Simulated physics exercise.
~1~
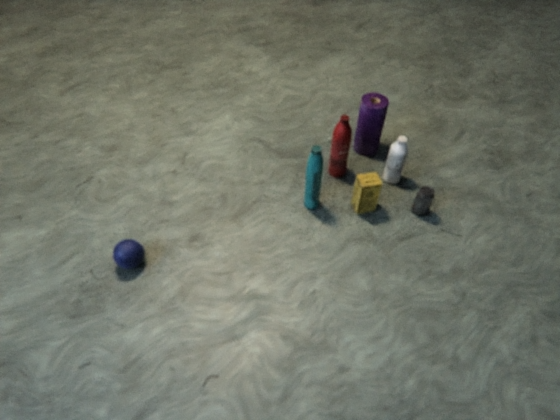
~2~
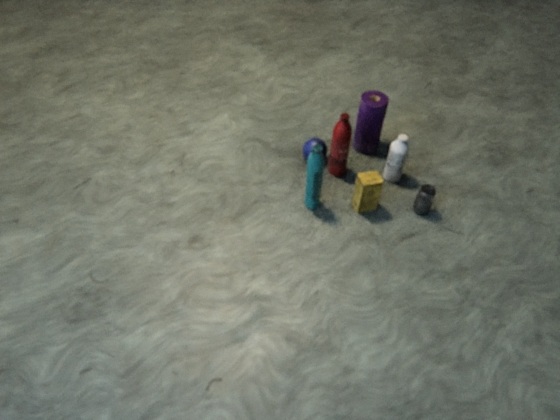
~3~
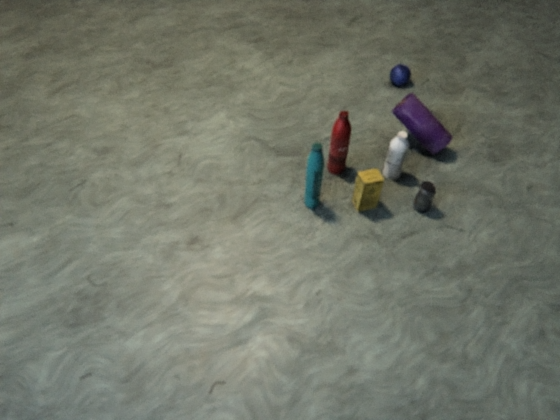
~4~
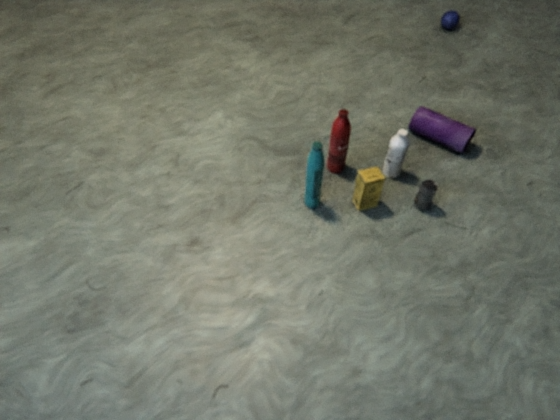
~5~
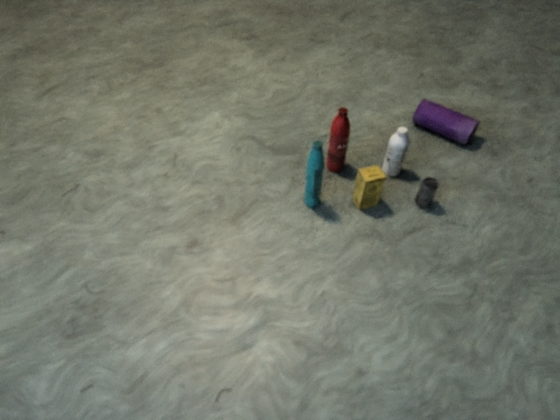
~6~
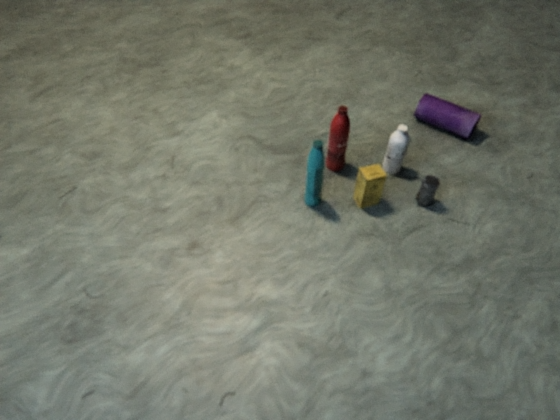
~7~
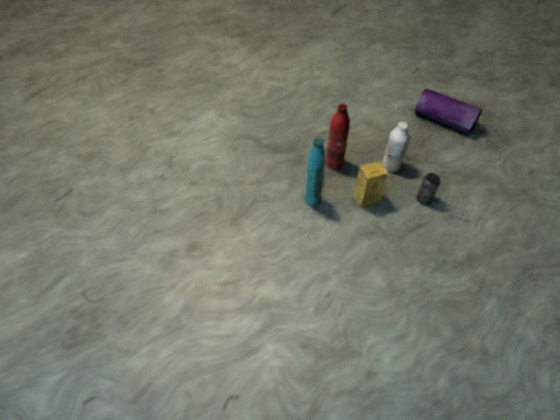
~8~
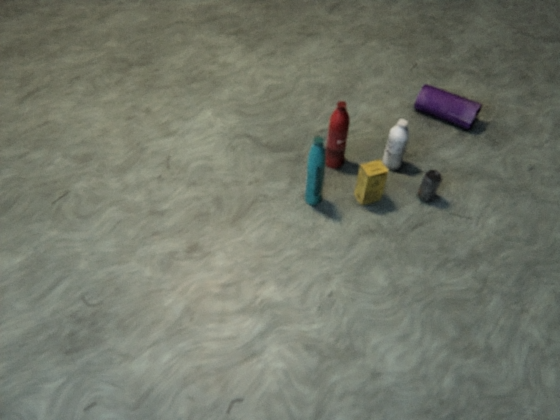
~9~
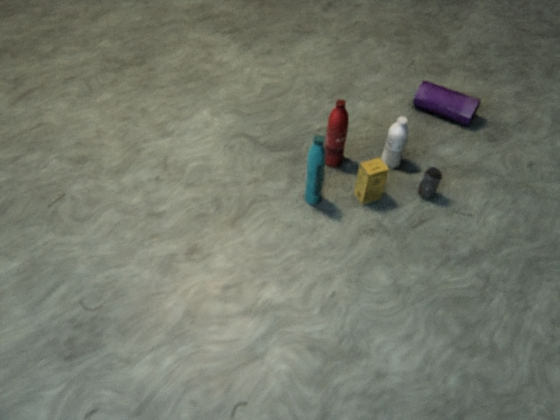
A blue ball rolled up and to the right across the floor, past the turquoise and red bottles, and knocked over the purple roll before leaving view. The roll ended up lying on its side, while the bottles, yellow carton and grey can stayed standing.
